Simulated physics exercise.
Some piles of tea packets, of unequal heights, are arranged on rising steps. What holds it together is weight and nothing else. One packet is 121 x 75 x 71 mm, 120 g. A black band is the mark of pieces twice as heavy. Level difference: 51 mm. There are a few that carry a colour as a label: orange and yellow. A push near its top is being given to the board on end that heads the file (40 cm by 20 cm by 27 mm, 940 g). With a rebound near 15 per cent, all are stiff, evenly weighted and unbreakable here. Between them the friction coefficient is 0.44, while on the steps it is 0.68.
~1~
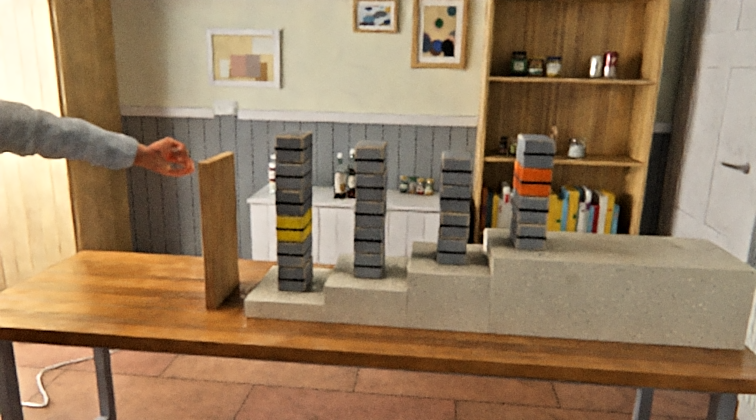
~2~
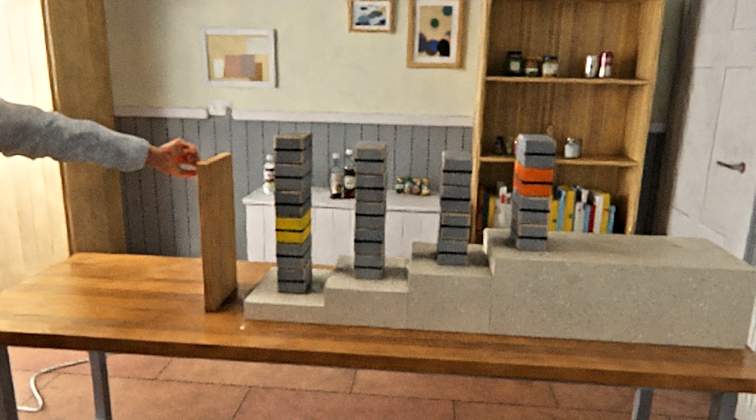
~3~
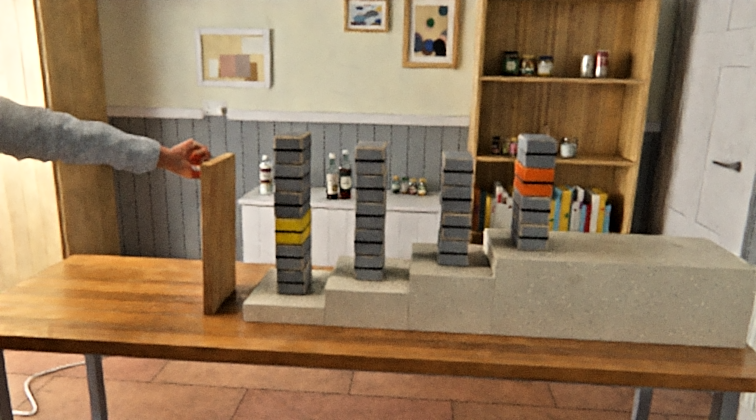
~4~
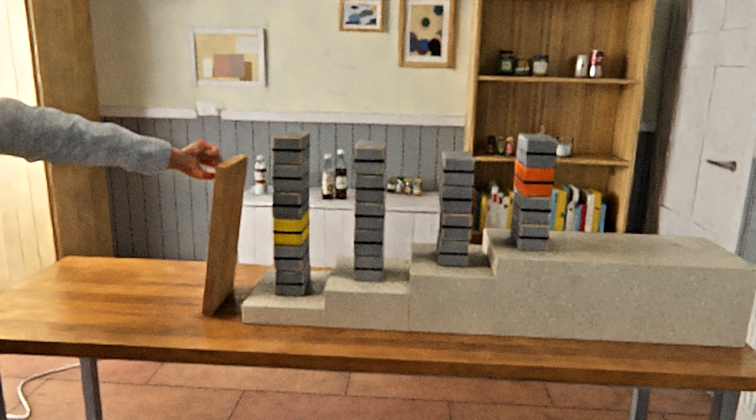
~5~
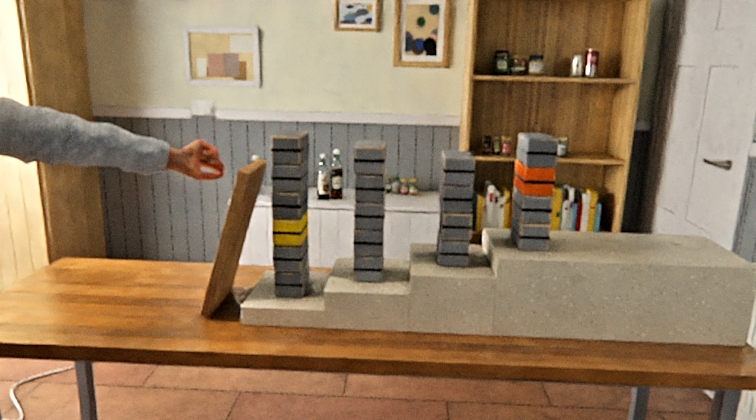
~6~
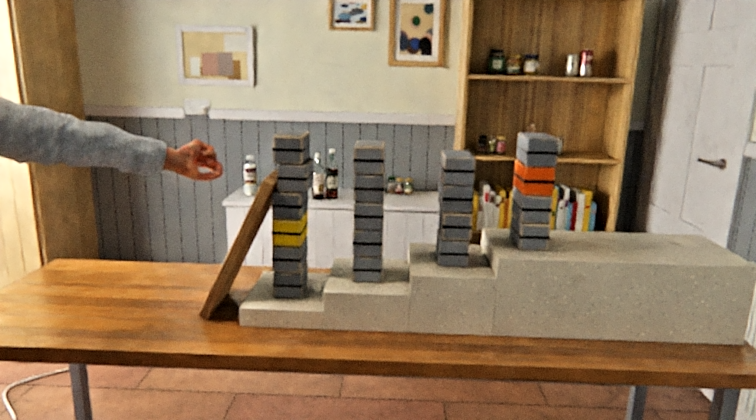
At first, a hand reaches from the left toward an upright wooden board beside four stacks of grey blocks, one with a yellow band and another with an orange one, on rising steps. The fingers push the board's top rightward, then stay back as it leans further, meeting the nearest stack.
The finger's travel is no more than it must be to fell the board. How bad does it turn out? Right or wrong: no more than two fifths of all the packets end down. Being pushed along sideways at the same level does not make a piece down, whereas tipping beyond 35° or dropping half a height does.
Wrong.
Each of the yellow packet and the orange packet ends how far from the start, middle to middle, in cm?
Well, the yellow finishes 18 cm from where it began, while the orange finishes 28 cm from its start.
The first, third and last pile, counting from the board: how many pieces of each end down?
The first pile gives 6, the third 3 and the last 4.
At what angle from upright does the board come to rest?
The board settles some 55 degrees away from upright.
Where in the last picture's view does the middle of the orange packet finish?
Near (621, 233).
Then, 0.46 s past the last view, board 41° from upright; none of the 19 packets down, 9 disturbed; yellow packet 23° from how it stood.
Then, 0.72 s past the last view, board 56° from upright; 6 of the 19 packets down; yellow packet 37° from how it stood, 41 mm lower.
Then, 1.18 s past the last view, board 57° from upright; 18 of the 19 packets down; yellow packet 49° from how it stood, 51 mm lower; orange packet 47° from how it stood, 48 mm lower.
In the end, board 57° from upright; 18 of the 19 packets down; orange packet on its side; yellow packet 49° from how it stood, 51 mm lower. That is 95 per cent. From the last view, middles, orange packet near (621, 233), yellow packet near (351, 248).
